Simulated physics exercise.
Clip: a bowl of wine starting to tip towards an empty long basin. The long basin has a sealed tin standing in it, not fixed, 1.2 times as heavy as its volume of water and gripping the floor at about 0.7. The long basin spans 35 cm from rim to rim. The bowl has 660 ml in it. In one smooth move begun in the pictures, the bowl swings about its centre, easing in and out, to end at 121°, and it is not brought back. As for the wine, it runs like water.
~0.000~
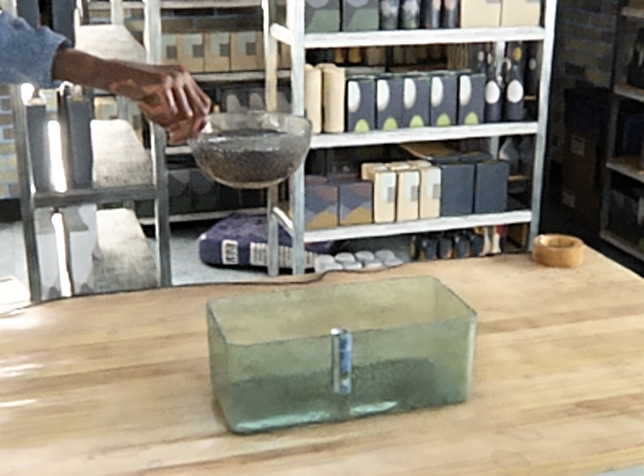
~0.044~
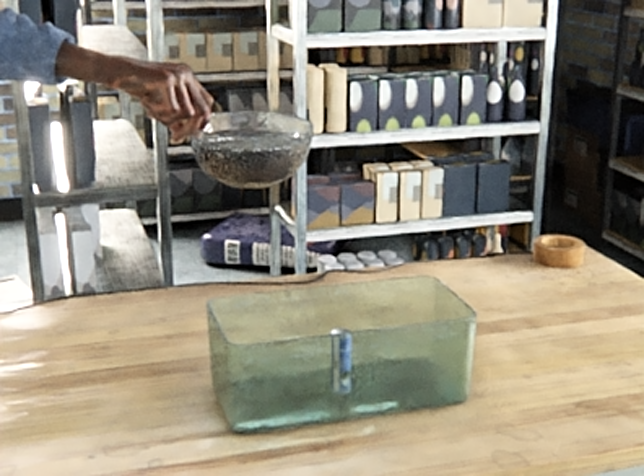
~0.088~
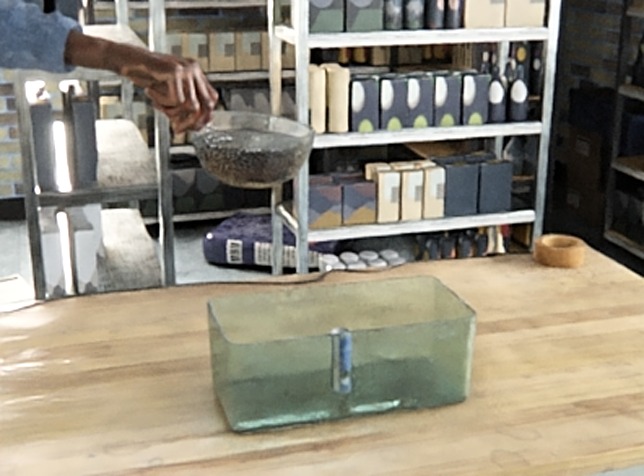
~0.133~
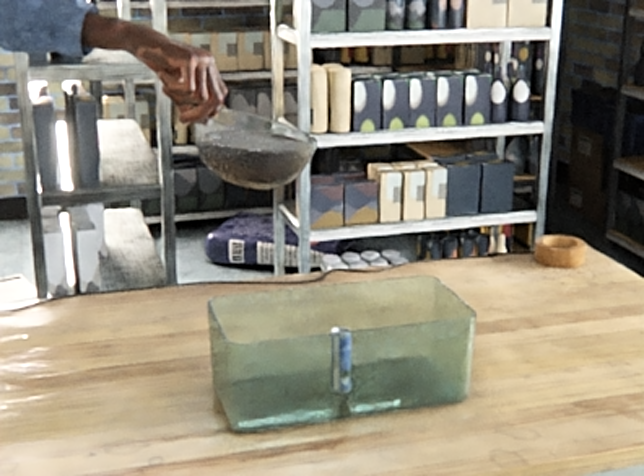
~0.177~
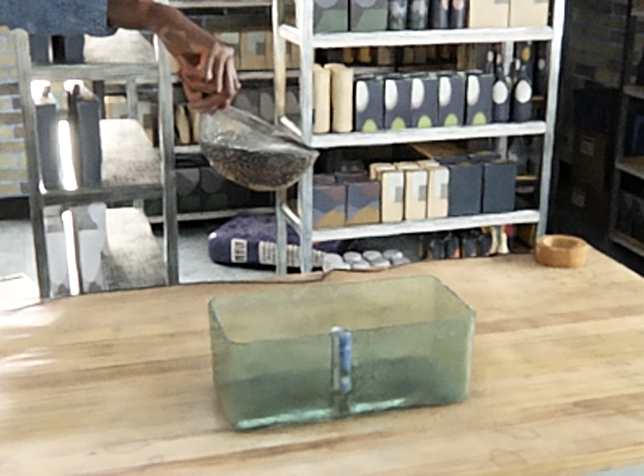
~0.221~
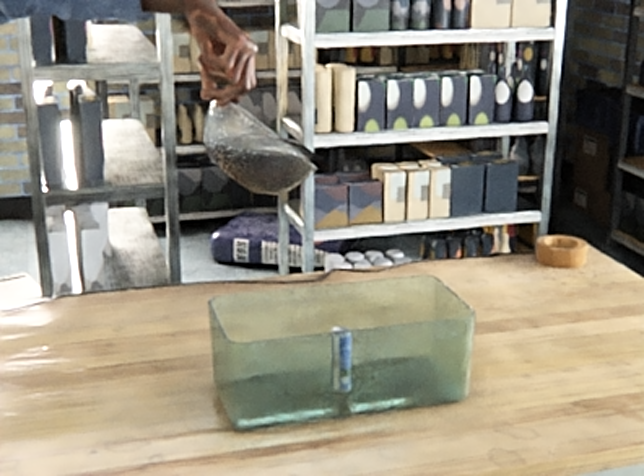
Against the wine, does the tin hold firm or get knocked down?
It will stay on its base.
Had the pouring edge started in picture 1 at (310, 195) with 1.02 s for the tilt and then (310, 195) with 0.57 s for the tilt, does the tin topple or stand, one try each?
Run one: It does not tip. Run two: It tumbles.
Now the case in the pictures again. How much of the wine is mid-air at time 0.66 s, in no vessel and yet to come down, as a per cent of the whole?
Some 5 per cent.
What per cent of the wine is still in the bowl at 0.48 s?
Close to 3 in a hundred.
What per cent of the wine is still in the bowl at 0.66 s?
Around 0 in a hundred is still there.
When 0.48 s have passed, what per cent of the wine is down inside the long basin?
Near 28 in a hundred.
After 0.48 s the tilt is 113° and 3 per cent is still to pour; the tin stands where it began.
After 0.66 s the tilt is 121° and 0 per cent is still to pour; the tin leans 4°.
After 0.86 s the tilt is 121° and 0 per cent is still to pour; the tin stands where it began.
After 1.07 s the tilt is 121° and 0 per cent is still to pour; the tin leans 6°.
In the end the tin stands where it began.
